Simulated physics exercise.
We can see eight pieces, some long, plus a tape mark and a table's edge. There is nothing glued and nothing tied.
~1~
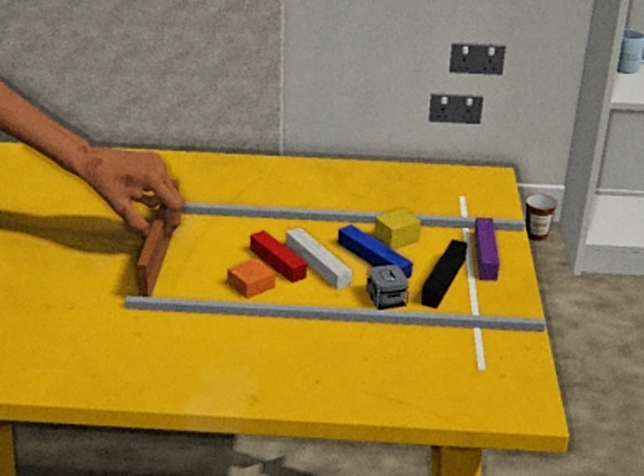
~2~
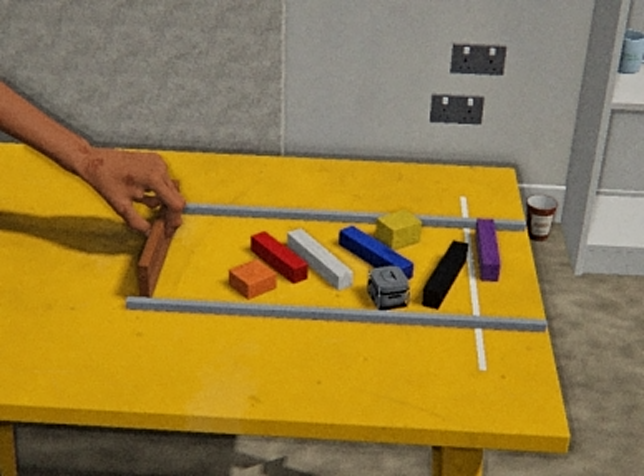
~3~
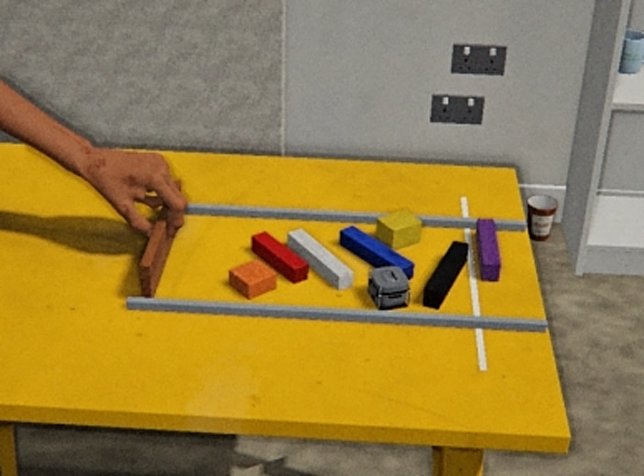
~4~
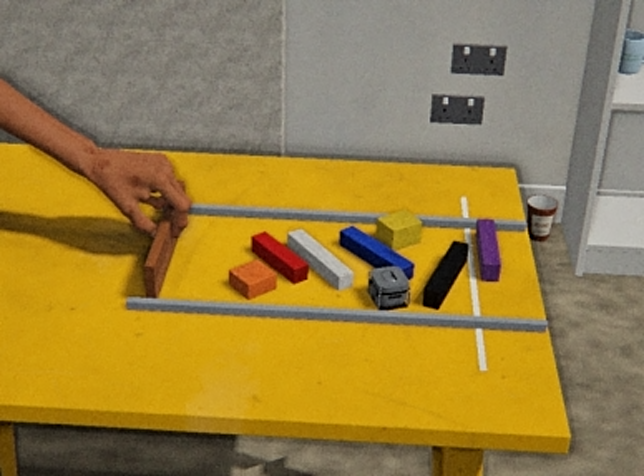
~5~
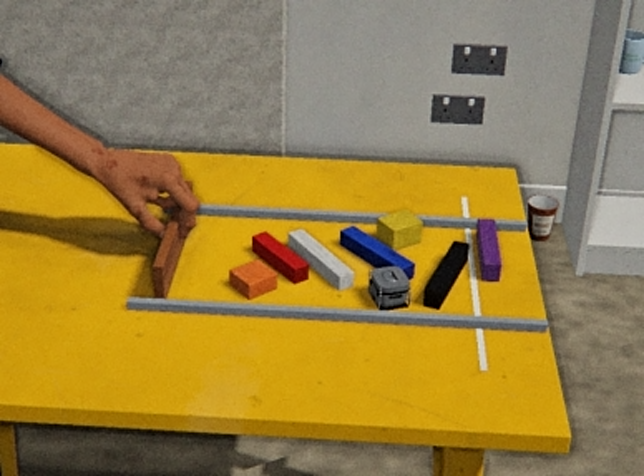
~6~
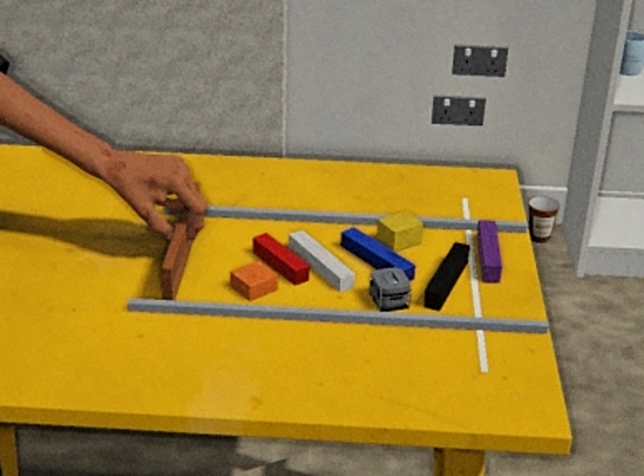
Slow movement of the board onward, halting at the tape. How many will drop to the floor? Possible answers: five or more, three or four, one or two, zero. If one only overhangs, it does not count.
One or two of them.
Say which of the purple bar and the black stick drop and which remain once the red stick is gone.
The purple bar comes off; the black stick comes off.
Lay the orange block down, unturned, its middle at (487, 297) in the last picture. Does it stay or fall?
In the end it falls away.
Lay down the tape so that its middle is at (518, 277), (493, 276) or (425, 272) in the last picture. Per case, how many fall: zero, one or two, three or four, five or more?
Falls: More than four; three to four; none at all.
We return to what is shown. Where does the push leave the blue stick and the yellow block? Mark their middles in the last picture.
First (518, 254), then (527, 233).
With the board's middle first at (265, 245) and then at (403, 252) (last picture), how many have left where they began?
I count 2 first and 8 after.
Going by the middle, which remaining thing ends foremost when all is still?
The one out in front is the yellow block.
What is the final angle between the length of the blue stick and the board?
Angle: Around 30°.
Soon after, none off yet; purple bar at rest near (489, 251); black stick at rest near (448, 276); yellow block at rest near (400, 232).
Then, none off yet; purple bar at rest near (489, 251); black stick at rest near (449, 276); yellow block moved a little near (416, 231).
Further on, none off yet; purple bar moved a little near (523, 250); black stick moved about its own width near (519, 278); yellow block moved well along near (485, 231).
At rest, the number that fall off is one or two; fallen, black stick and purple bar.
